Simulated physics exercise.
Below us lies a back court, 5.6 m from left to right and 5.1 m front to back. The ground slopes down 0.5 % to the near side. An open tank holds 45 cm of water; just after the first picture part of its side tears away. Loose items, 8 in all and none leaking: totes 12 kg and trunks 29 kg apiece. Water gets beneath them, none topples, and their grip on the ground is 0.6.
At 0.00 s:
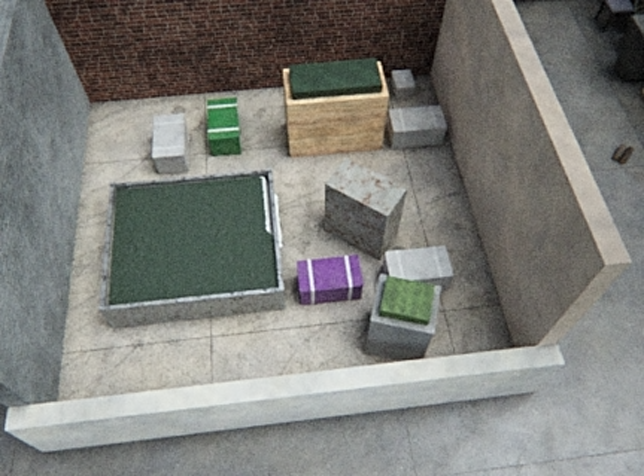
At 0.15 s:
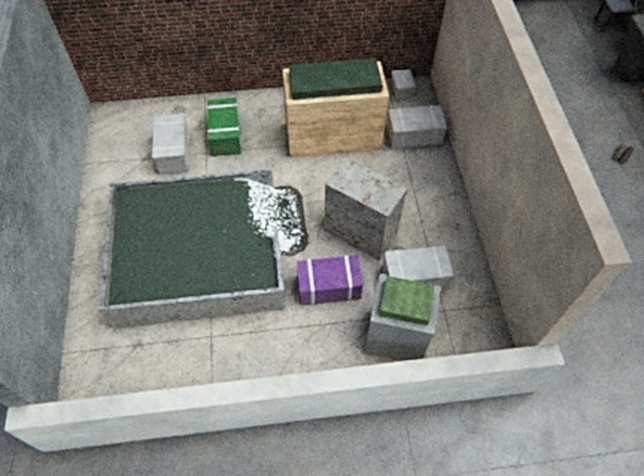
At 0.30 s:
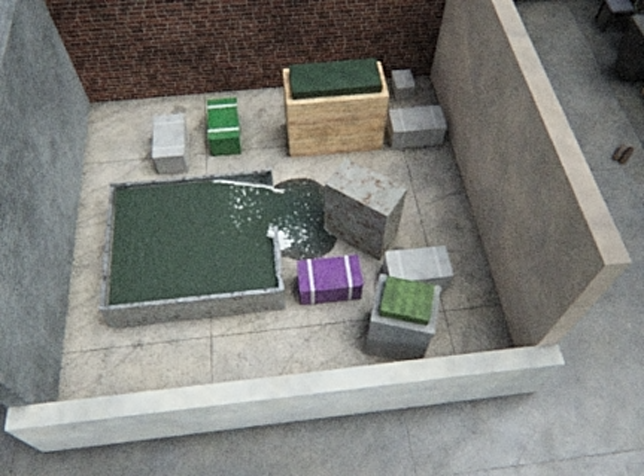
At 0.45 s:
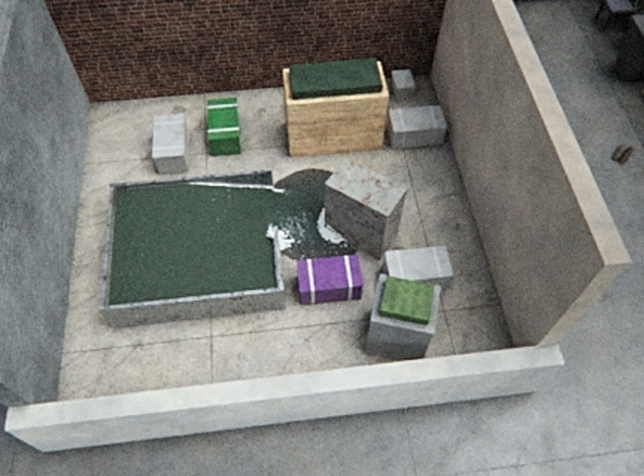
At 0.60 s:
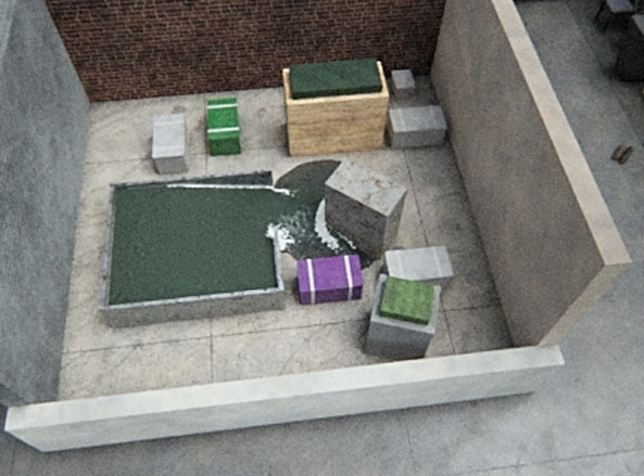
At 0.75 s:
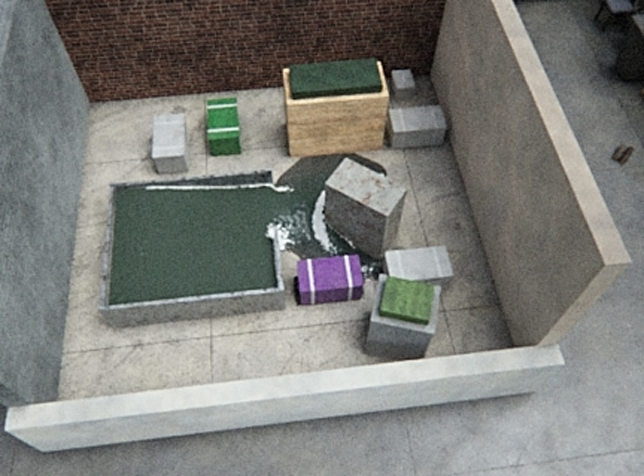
Dark green water pouring from the broken right side of an open tank, spreading around a grey block while the trunks stay still.
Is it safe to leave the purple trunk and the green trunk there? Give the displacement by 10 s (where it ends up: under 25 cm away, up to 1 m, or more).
The purple trunk gets carried off; the green trunk holds its place.
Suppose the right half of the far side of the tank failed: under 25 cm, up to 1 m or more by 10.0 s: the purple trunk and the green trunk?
Then the purple trunk holds its place, the green trunk travels far.
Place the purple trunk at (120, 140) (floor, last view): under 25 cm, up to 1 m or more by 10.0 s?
It holds its place.
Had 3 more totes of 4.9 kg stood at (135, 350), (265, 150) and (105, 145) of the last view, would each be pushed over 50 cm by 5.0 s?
In that order: Less, less, short of it.
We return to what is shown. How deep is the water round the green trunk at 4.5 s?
About 1 cm.
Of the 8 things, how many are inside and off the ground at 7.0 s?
At that moment 2.
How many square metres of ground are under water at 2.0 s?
About 11.0 m2.
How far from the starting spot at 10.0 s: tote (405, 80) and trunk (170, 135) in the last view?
In turn: 100 cm, 0 cm.
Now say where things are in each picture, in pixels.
In the first picture, the purple trunk at (330, 273) rests on the ground; the green trunk at (223, 118), on the bottom; water covers 3.8 m2; 0 of 8 have shifted.
In the second picture, the purple trunk at (330, 273), on the bottom; the green trunk at (223, 118) rests on the ground; water covers 4.2 m2; 0 of 8 have shifted.
In the third picture, the purple trunk at (330, 273) rests on the ground; the green trunk at (223, 118), on the bottom; 4.8 m2 under water; 0 of 8 have shifted.
In the fourth picture, the purple trunk at (330, 273) rests on the ground; the green trunk at (223, 118), on the bottom; 5.2 m2 under water; 0 of 8 have shifted.
In the fifth picture, the purple trunk at (330, 273), on the bottom; the green trunk at (223, 118) rests on the ground; water covers 5.6 m2; 0 of 8 have shifted.
In the sixth picture, the purple trunk at (330, 273), on the bottom; the green trunk at (223, 118) rests on the ground; water covers 6.1 m2; 0 of 8 have shifted.
After 2.0 s the purple trunk is near (330, 287), 0.2 m from its start, aground; the green trunk is near (223, 118), 0.0 m from its start, aground; 0 afloat.
After 4.5 s the purple trunk is near (305, 333), 0.9 m from its start, aground; the green trunk is near (223, 118), 0.0 m from its start, aground; 2 afloat.
After 7.0 s the purple trunk is near (203, 346), 1.8 m from its start, aground; the green trunk is near (223, 118), 0.0 m from its start, aground; 2 afloat.
After 10.0 s the purple trunk is near (140, 340), 2.4 m from its start, aground; the green trunk is near (223, 118), 0.0 m from its start, aground; 2 afloat.
